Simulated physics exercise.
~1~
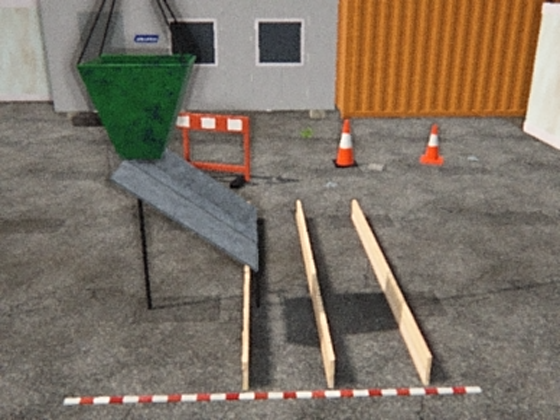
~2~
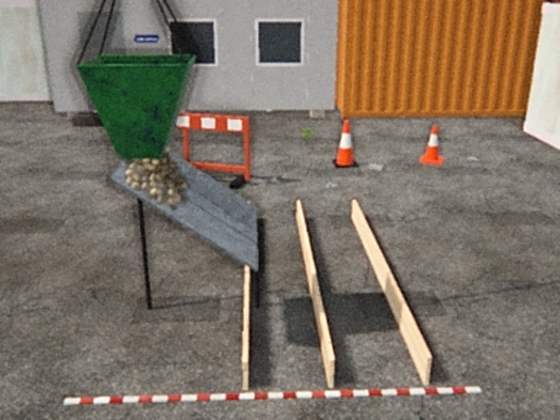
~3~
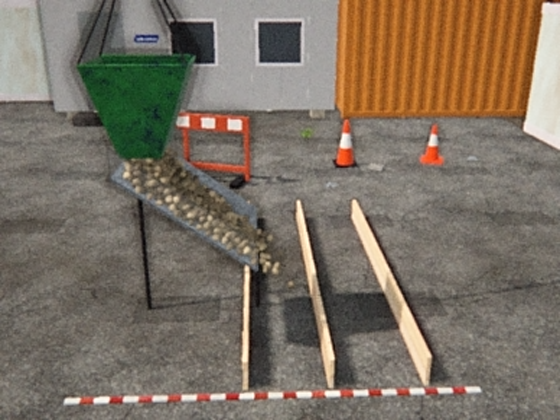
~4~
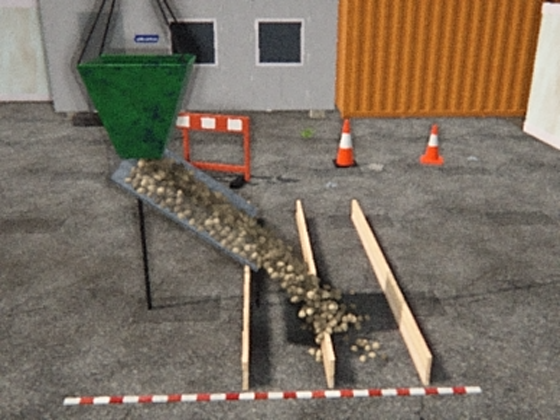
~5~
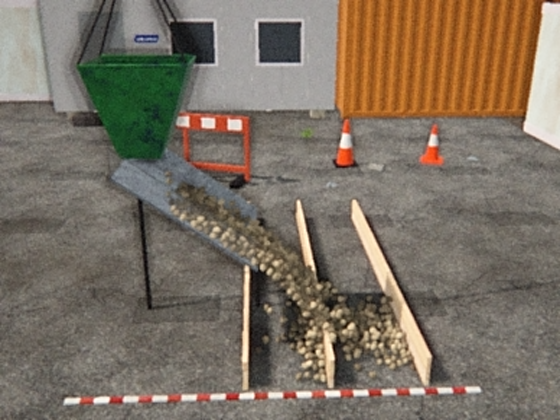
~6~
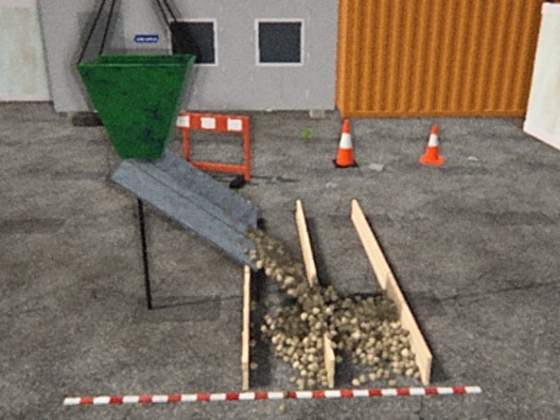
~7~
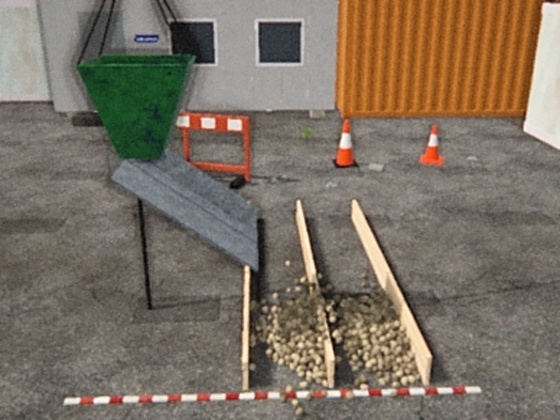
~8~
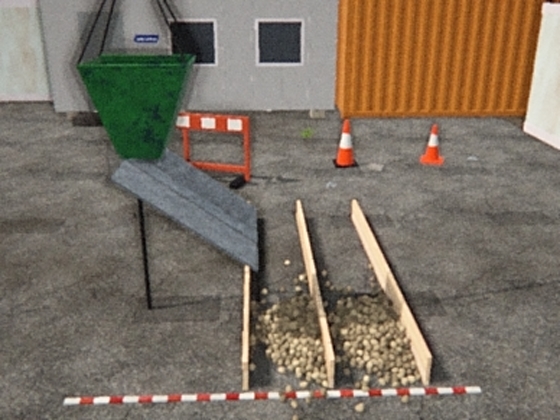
Round beach stones poured from a hanging green skip onto a sloping steel chute, slid down to the right and tumbled over the middle wooden board, gradually filling both bays until they lay in two roughly equal heaps, with a few stones near the striped staff.
